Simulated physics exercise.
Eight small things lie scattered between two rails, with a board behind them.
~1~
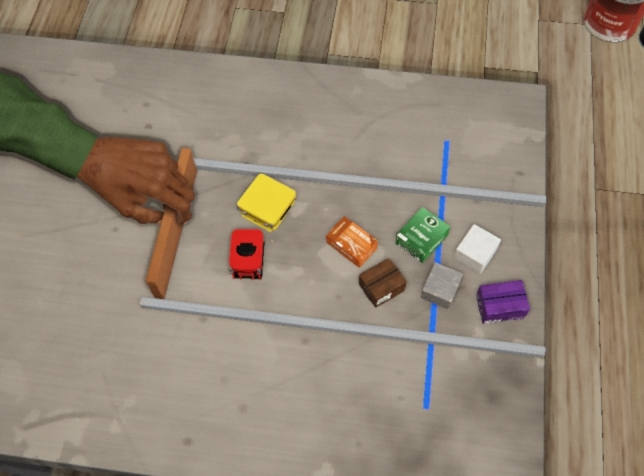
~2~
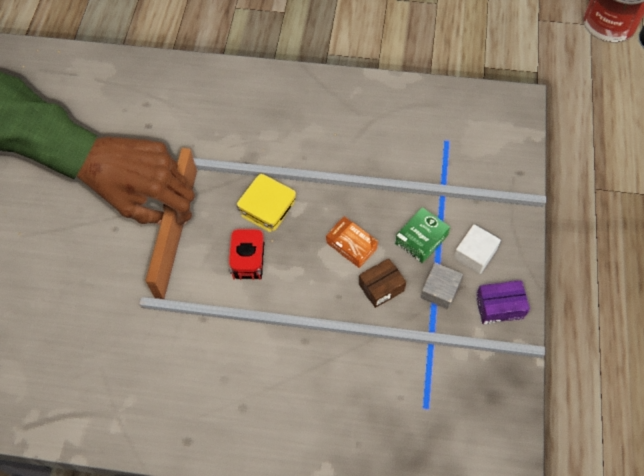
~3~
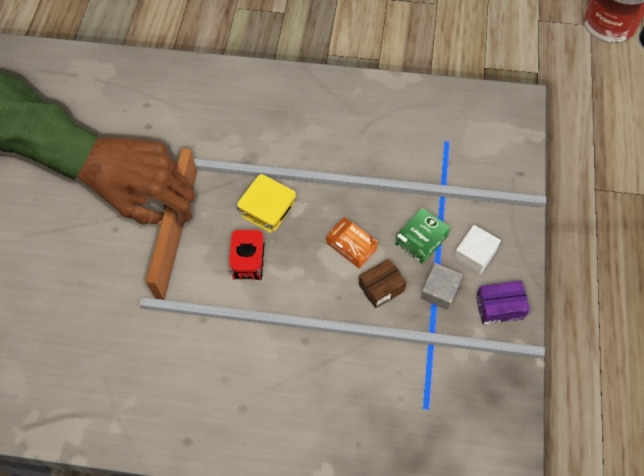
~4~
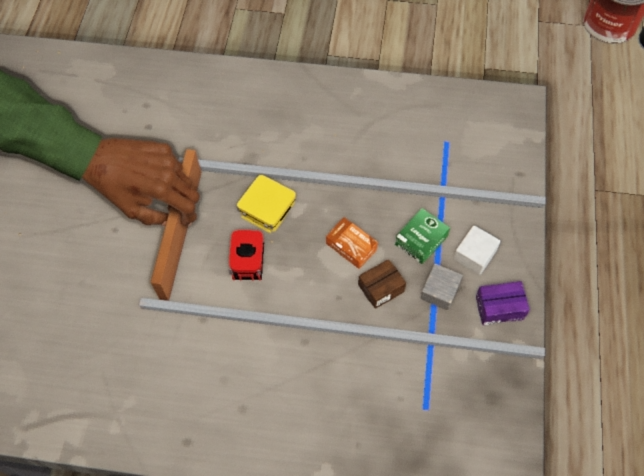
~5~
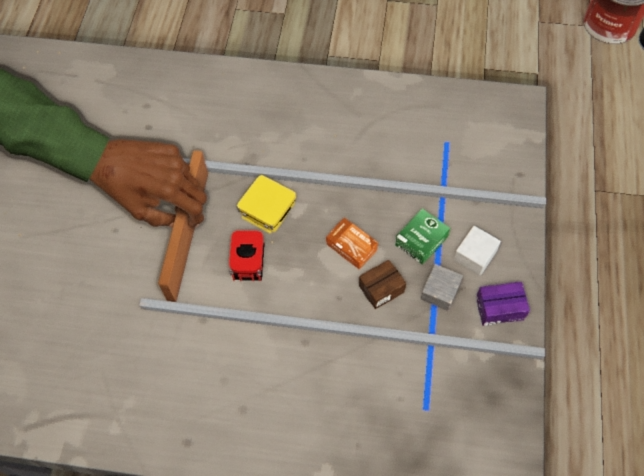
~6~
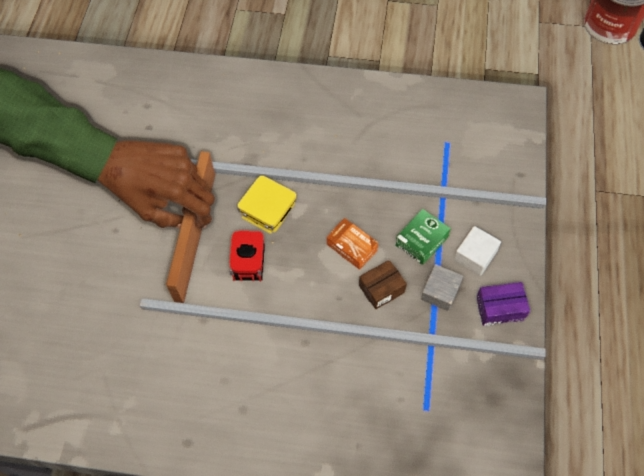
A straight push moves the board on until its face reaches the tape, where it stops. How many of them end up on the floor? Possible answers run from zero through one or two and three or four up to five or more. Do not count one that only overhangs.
The right answer is one or two.
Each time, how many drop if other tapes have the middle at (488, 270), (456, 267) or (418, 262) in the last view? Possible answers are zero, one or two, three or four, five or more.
So, taking them in turn, I'd give three to four; 1 or 2; zero.
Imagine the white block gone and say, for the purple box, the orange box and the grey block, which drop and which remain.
Well, the purple box winds up down, the orange box is still there, and the grey block is still there.
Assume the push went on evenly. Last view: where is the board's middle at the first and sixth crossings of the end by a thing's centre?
In pixels, around (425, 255) followed by around (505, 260).
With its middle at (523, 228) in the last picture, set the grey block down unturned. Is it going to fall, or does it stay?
In that case it holds firm.
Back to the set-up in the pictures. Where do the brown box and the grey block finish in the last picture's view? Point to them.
Listed in order, first is (485, 311) and the other is (519, 296).
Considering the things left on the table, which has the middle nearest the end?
Closest in the end is the white block.
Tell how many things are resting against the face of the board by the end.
That comes to 2.
Early on, none off yet; purple box at rest near (503, 304); white block at rest near (477, 251); grey block at rest near (442, 288).
A while later, none off yet; purple box travelled a little near (525, 308); white block travelled a little near (495, 254); grey block travelled about its own width near (484, 291).
Finally, the number that fall off is one or two; lost, purple box.
